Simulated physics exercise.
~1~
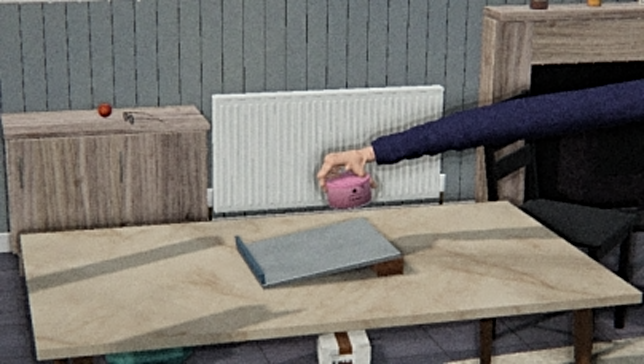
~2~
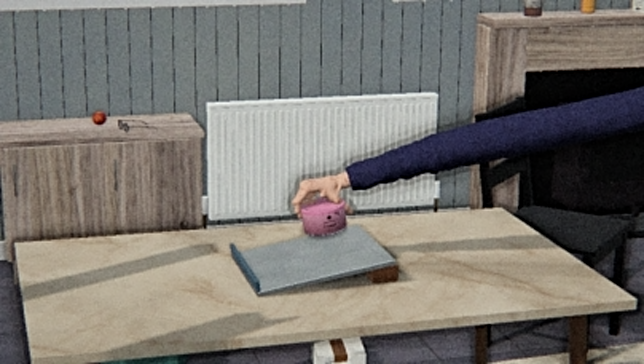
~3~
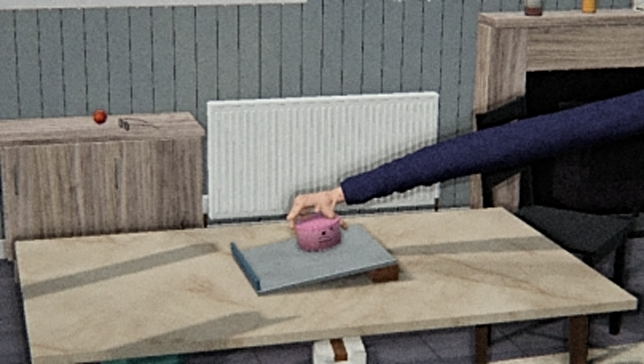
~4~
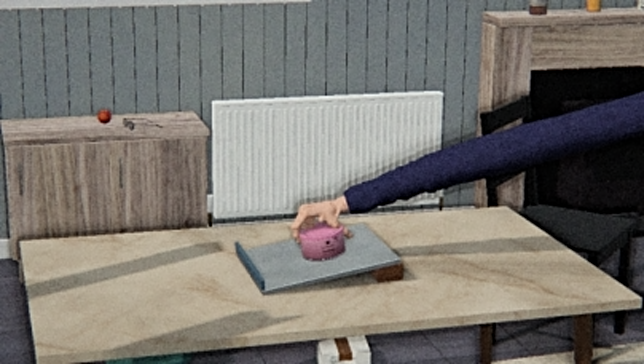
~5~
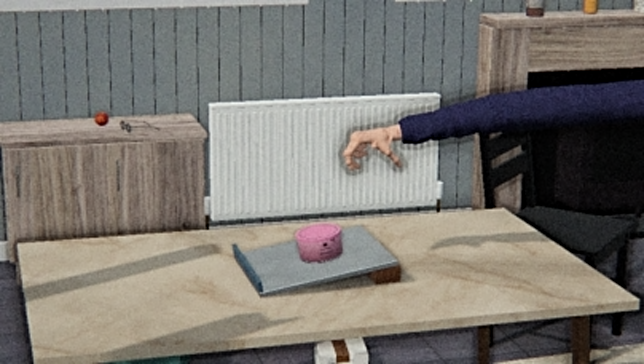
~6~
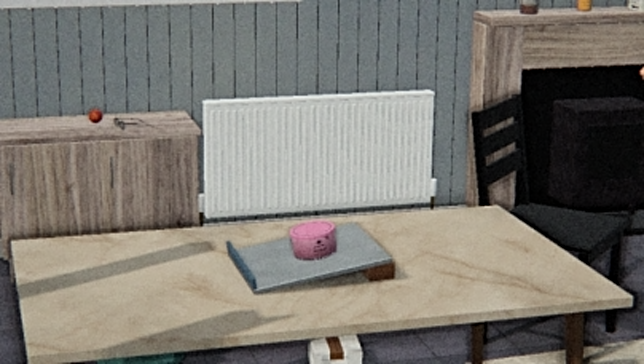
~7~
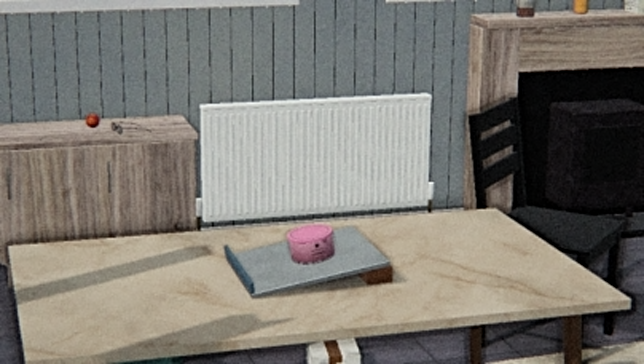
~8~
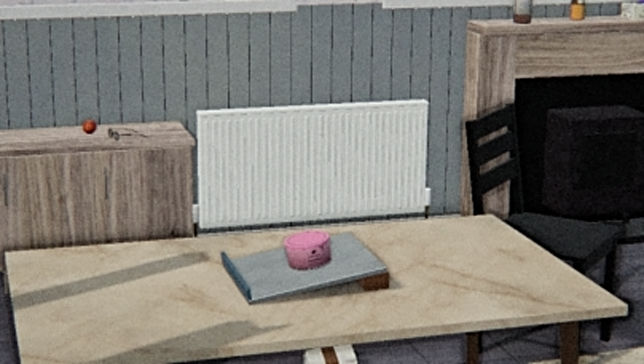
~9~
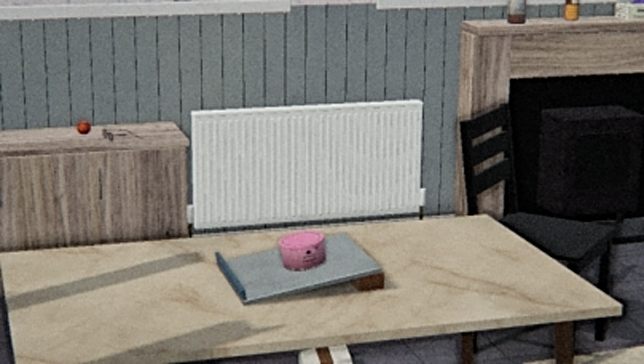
A pink tub is lowered by a hand onto a tilted board and stays put.
